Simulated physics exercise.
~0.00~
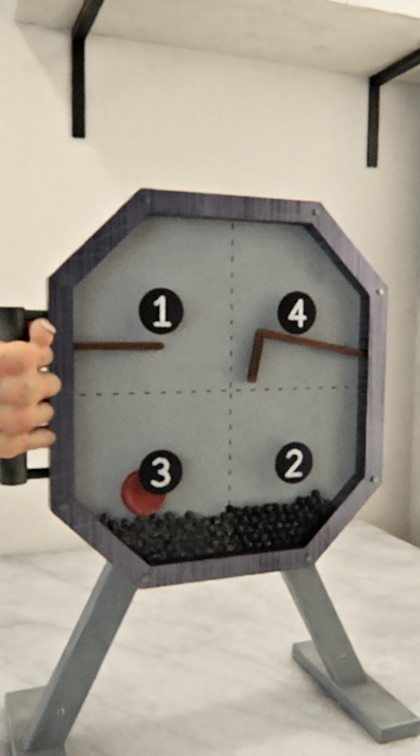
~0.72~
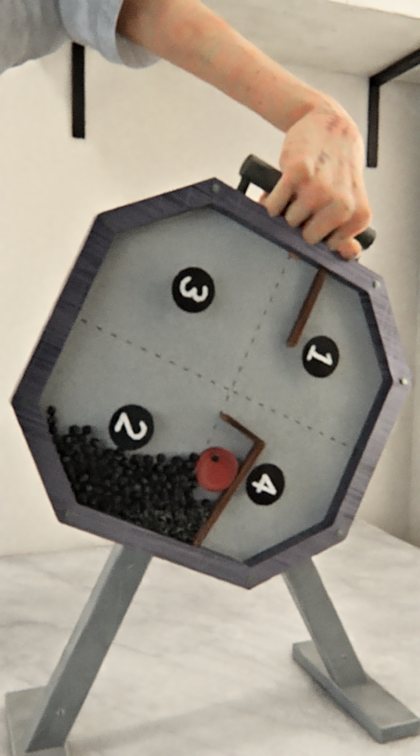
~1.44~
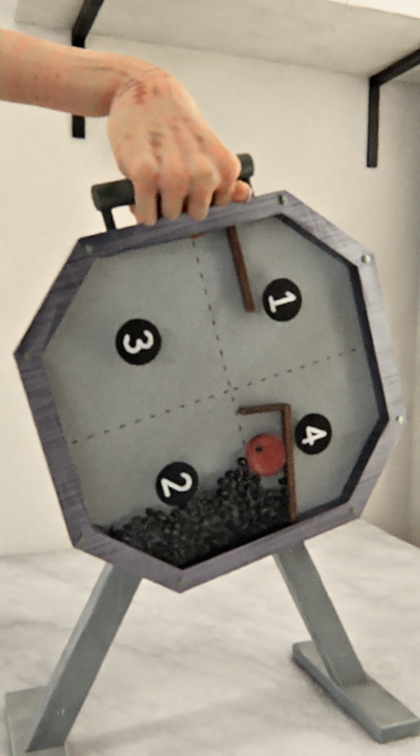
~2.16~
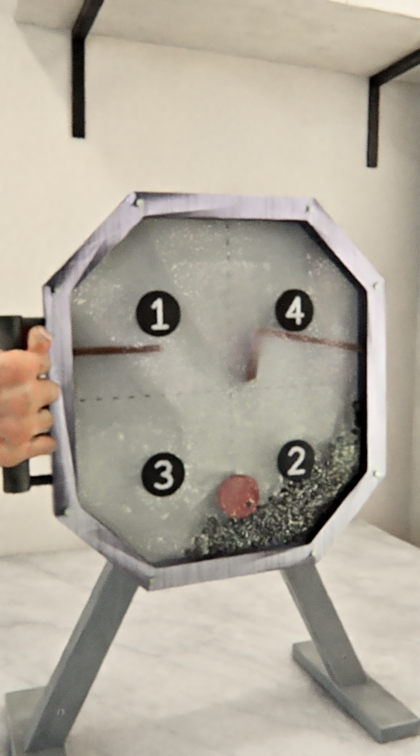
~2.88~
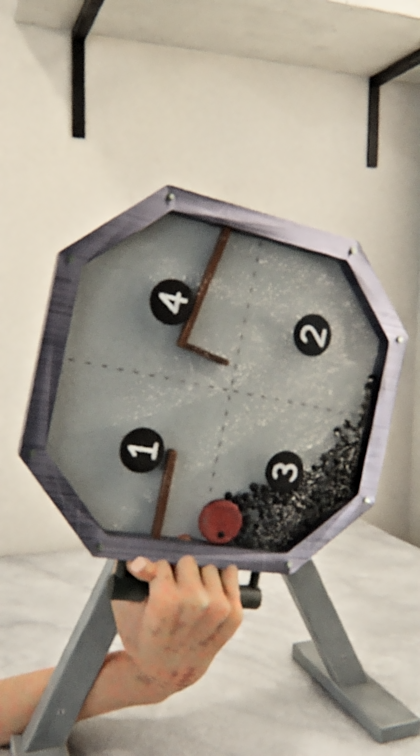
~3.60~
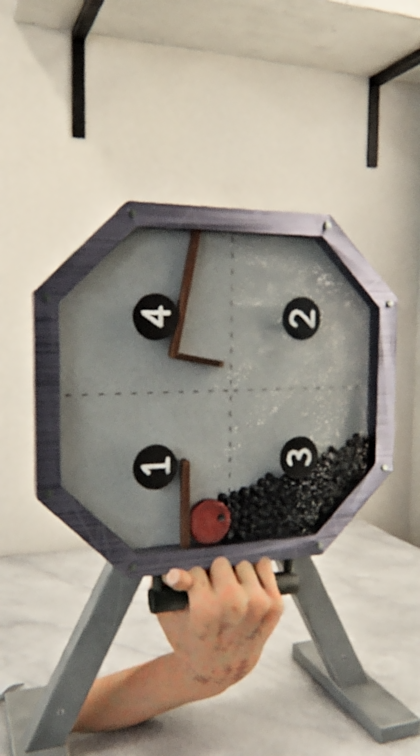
In the video, a hand turns an octagonal puzzle box on a stand clockwise, then swings it back anticlockwise past its starting position, sending black beads and a red disc sliding inside, until the beads rest at the lower right in quarter three, beside the disc.
